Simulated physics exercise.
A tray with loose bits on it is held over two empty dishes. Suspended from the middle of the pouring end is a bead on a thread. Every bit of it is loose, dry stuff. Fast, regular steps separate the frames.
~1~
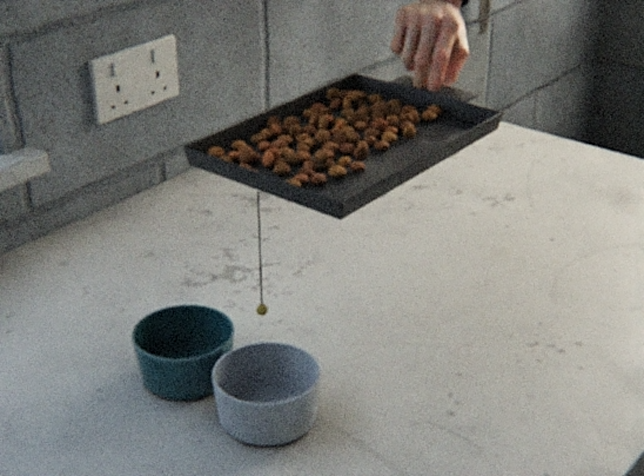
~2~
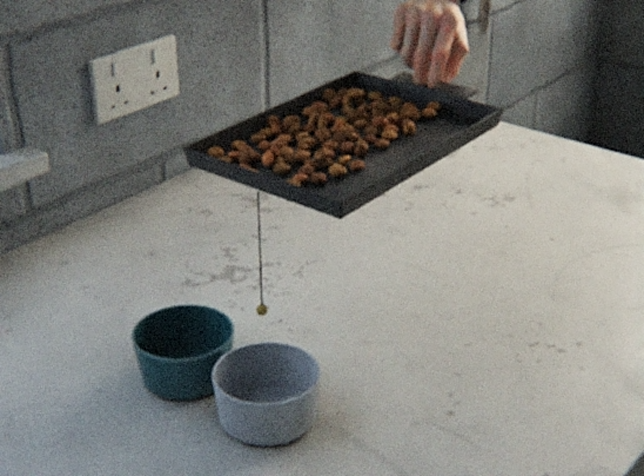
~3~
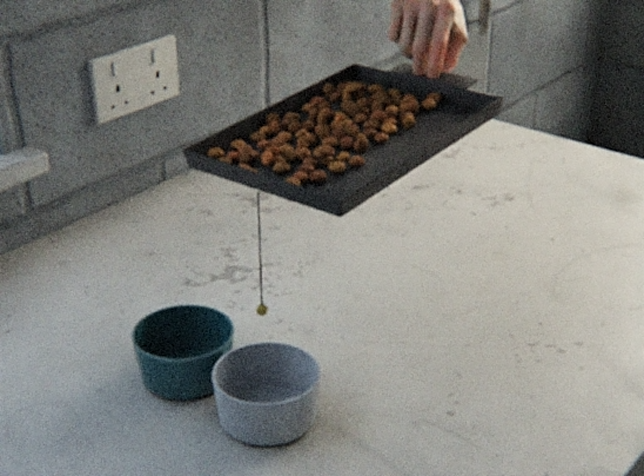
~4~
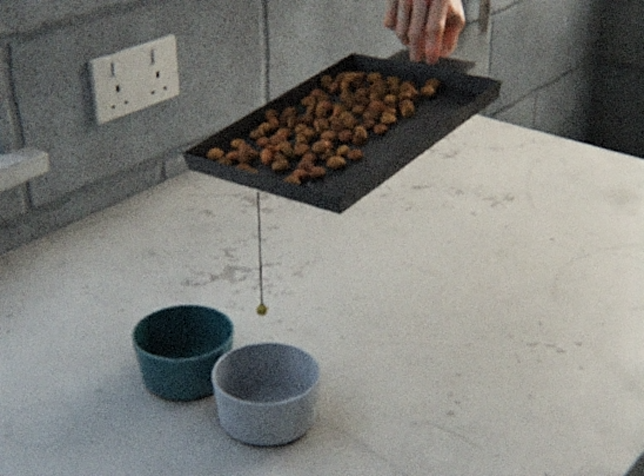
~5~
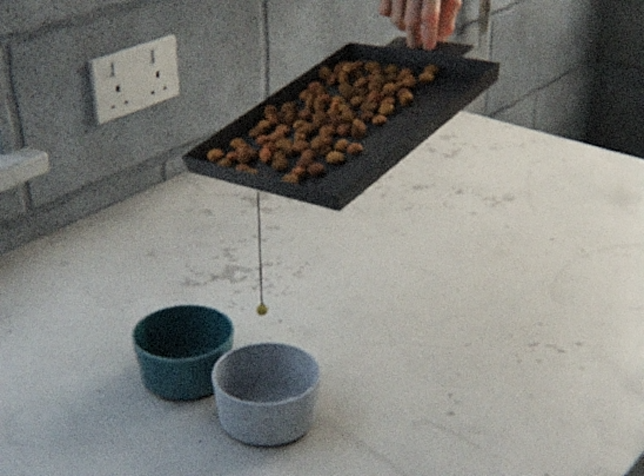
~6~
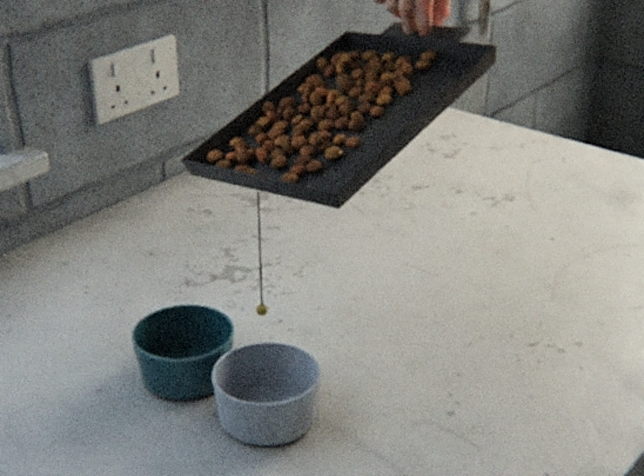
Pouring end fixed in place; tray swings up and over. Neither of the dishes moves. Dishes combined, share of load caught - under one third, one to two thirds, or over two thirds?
What lands in the dishes is going to run from one to two thirds of the load.
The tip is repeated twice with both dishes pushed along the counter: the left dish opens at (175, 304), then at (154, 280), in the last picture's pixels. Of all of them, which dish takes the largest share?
First place: The left-hand one. Second place: The right-hand one.
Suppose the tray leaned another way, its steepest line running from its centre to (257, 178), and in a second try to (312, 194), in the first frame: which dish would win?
Point by point: The left side, then the right side.
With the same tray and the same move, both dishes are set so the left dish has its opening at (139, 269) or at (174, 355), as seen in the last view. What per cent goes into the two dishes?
Respectively 60 % and 20 %.
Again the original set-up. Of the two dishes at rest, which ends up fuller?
Recorded: The left-side one.
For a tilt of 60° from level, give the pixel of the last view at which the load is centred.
Near (249, 121).
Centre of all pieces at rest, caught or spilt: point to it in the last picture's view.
Roughly at pixel (181, 356).
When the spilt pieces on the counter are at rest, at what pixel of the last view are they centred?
Around (167, 322).
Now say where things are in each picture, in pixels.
In the first picture, corners of the pouring end near (188, 147) and (341, 200), level; middle of the load near (337, 134), bits of cat kibble; left dish near (148, 371); right dish near (231, 416); bead on its thread near (262, 310).
In the second picture, corners of the pouring end near (188, 147) and (340, 200), level; middle of the load near (337, 132).
In the third picture, corners of the pouring end near (187, 149) and (339, 198), tipped barely, lowest at the left corner; middle of the load near (336, 128).
In the fourth picture, corners of the pouring end near (187, 152) and (338, 195), tipped a little, lowest at the left corner; middle of the load near (335, 121).
In the fifth picture, corners of the pouring end near (186, 155) and (336, 193), tipped a little, lowest at the left corner; middle of the load near (334, 114).
In the sixth picture, corners of the pouring end near (186, 158) and (334, 191), tipped clearly, lowest at the left corner; middle of the load near (332, 107); left dish near (148, 371); right dish near (231, 416).
Shortly afterwards, tray tipped steeply; all but a few on the tray; only a few in the air.
Next, tray tipped right over; near a quarter on the tray; only a few in the right dish; near a quarter in the left dish; a little outside both; near a third in the air.
Some moments later, tray tipped past a quarter turn; only a few in the right dish; near half in the left dish; near half outside both.
In the end, tray tipped past a quarter turn; only a few in the right dish; near half in the left dish; near half outside both.
